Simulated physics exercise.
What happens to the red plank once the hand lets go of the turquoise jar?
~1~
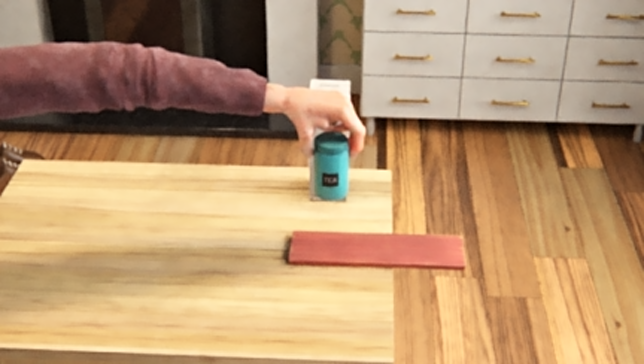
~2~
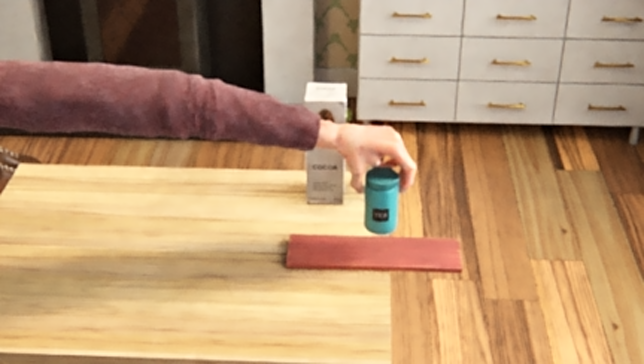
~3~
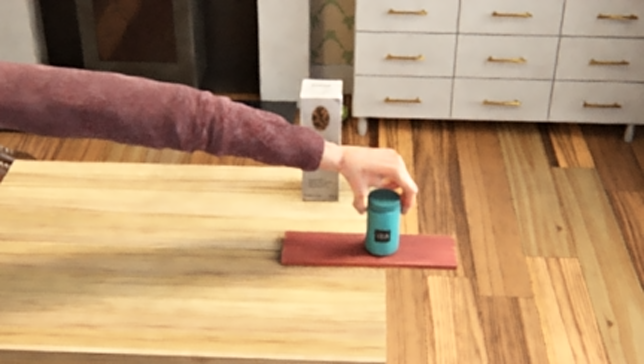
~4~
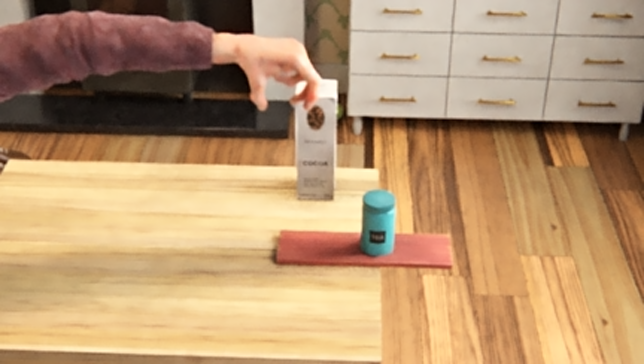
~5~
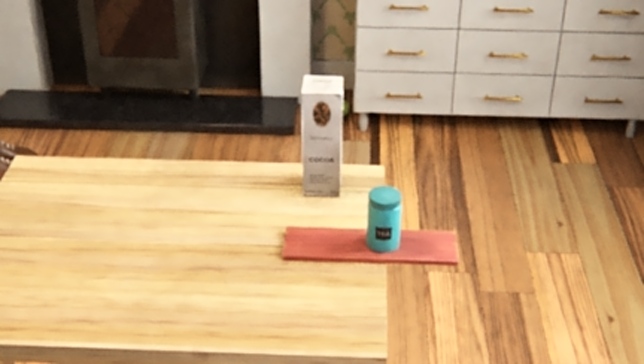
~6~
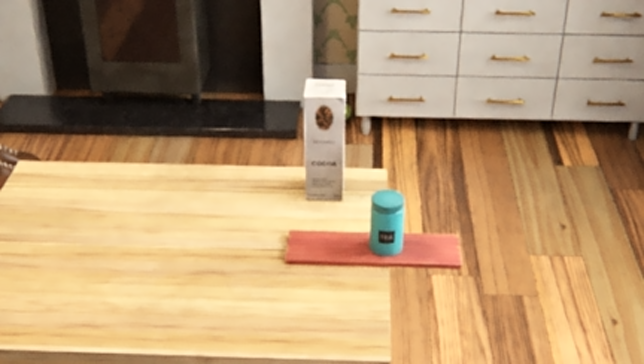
The plank keeps its balance and stays on the table, with the turquoise jar standing upright on it.
On a light wooden table in a room with a fireplace and white drawers, a red plank juts past the right edge, with a tall white carton standing near the back. A hand in a maroon sleeve holds a turquoise jar upright in front of the carton. The hand carries the jar right and toward the viewer, then lowers it onto the plank close to the table's edge. The fingers let go and the arm draws back to the left, out of view. The jar stays upright on the plank, which remains in place beside the standing carton.
